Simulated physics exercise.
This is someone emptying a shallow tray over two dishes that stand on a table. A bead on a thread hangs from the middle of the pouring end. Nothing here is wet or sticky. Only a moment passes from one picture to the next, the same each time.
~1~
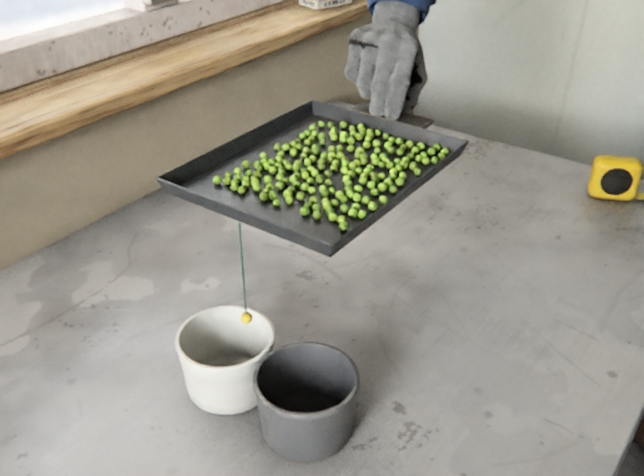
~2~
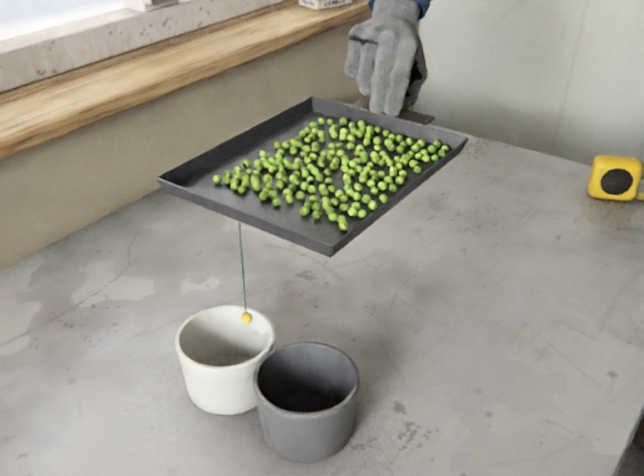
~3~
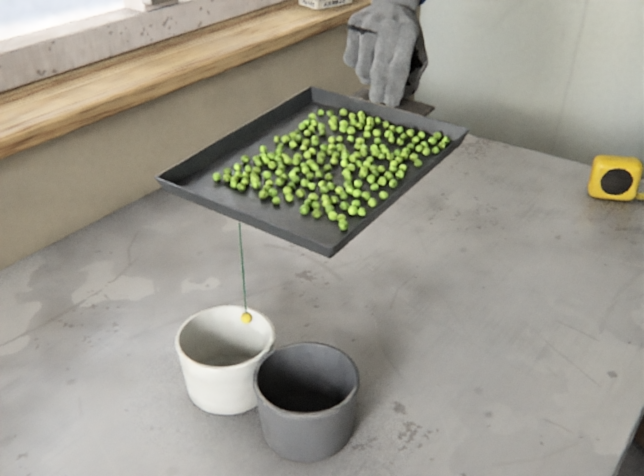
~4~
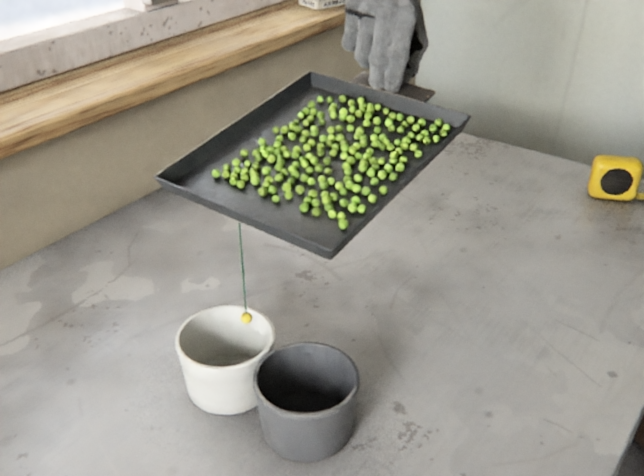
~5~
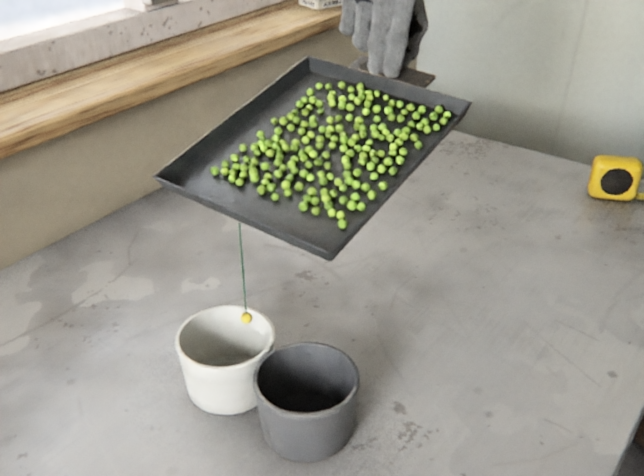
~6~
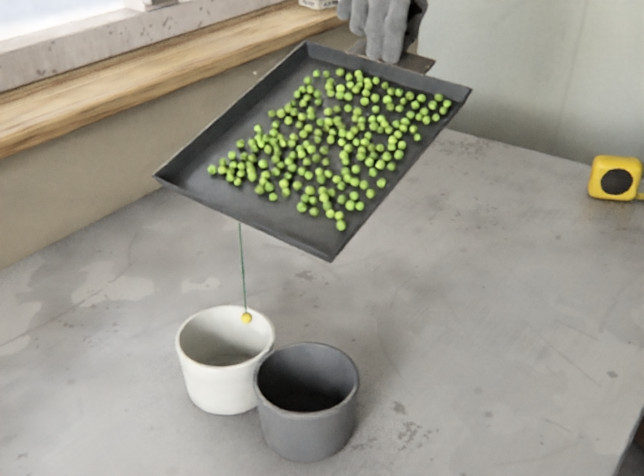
At the start, a gray-gloved hand holds a dark, shallow tray of small green balls nearly level above a white dish and a gray one, a yellow bead hanging on a thread. The hand then raises the far end gradually, and the tray slants toward its near corner while the balls shift slightly.
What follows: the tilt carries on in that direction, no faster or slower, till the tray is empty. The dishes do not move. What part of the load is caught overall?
In the dishes lies the larger part of it.
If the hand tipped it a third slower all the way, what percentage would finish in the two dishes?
About 80 per cent.
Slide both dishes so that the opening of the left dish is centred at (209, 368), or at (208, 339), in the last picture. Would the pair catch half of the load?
First over half, then most of it.
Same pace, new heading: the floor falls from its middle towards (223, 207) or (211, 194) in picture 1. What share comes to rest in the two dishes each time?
First some 30, then 10 per cent.
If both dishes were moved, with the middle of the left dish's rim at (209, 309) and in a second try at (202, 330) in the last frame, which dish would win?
First right, then the right dish.
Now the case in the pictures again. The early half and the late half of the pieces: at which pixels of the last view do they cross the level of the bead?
Around (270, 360) and then (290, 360).
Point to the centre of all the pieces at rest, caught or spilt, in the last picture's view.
Around (292, 421).
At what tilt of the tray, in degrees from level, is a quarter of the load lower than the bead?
At about 90°.
Just after the last frame, tray tipped steeply; the larger part on the tray; just a few in the right dish; just a few outside both; about a tenth in the air.
A moment on, tray tipped right over; roughly a quarter on the tray; roughly a third in the right dish; about a tenth in the left dish; about a tenth outside both; roughly a quarter in the air.
Further on, tray tipped past a quarter turn; roughly two thirds in the right dish; roughly a quarter in the left dish; roughly a quarter outside both.
When it is over, tray tipped past a quarter turn; roughly two thirds in the right dish; roughly a quarter in the left dish; roughly a quarter outside both.
